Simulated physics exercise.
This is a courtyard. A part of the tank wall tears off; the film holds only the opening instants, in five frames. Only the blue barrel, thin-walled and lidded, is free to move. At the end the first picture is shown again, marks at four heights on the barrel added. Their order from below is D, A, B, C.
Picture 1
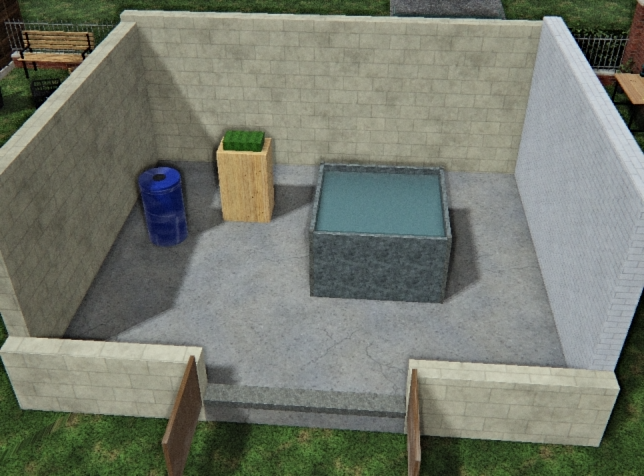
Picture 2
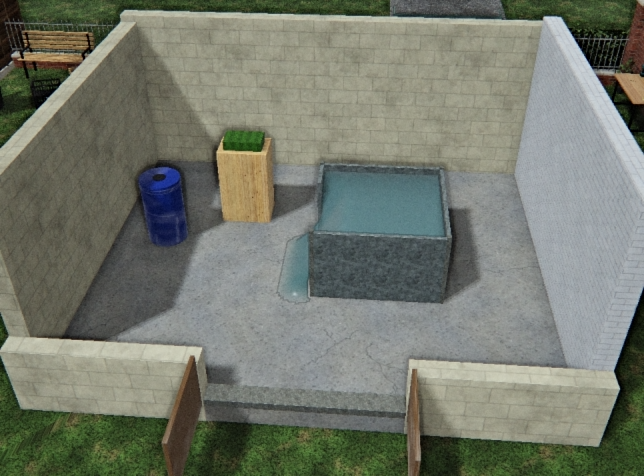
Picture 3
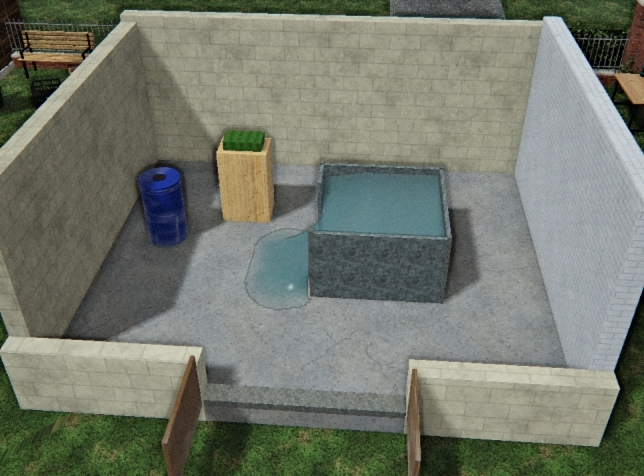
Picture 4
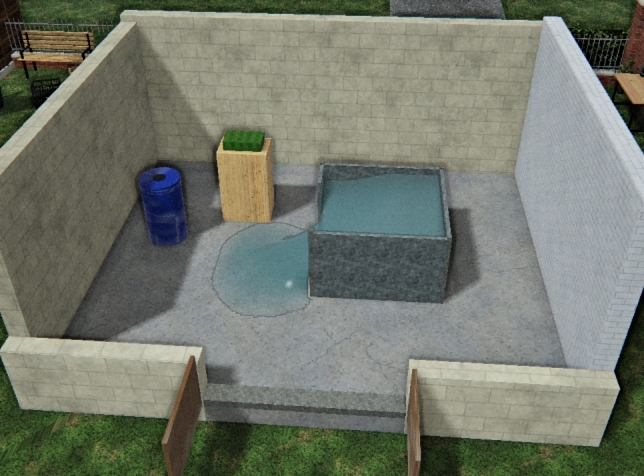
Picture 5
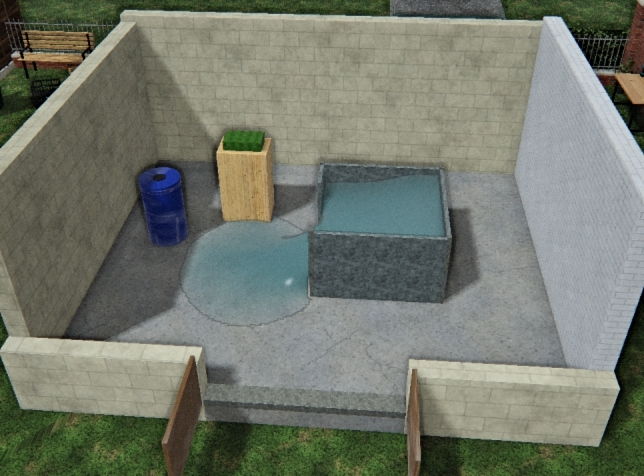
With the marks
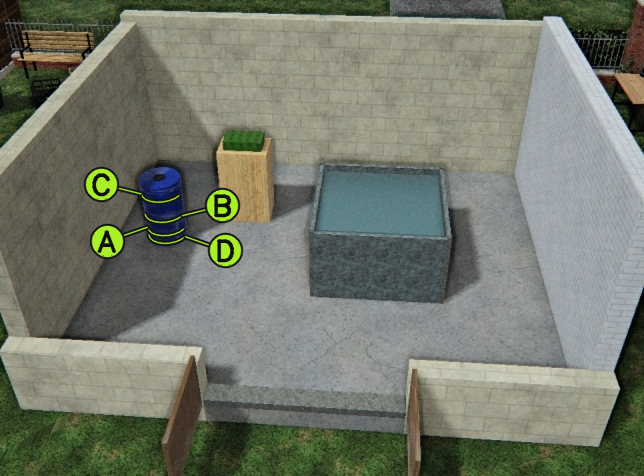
At first, a full stone tank stands in a walled courtyard beside a wooden planter and a blue barrel, with the ground dry. Water then appears at the tank's left side and spreads leftward in a widening puddle, while the water level in the tank lowers slightly and the barrel stays still.
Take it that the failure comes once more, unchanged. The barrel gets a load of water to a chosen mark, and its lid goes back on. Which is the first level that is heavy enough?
That is level C.
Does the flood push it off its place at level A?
Yes, it does.
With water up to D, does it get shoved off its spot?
Yes, that goes wrong.
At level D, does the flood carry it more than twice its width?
Yes, clearly.
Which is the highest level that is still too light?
That would be B.
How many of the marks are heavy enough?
One of the four.
On the marked copy, A at (162, 235); B at (159, 222); C at (156, 202); D at (163, 243); from the bottom up D, A, B, C.
With A, it is pushed about 4 times its own width away.
With B, it is pushed about its own width away.
With C, it does not move.
With D, it is pushed about 7 times its own width away.
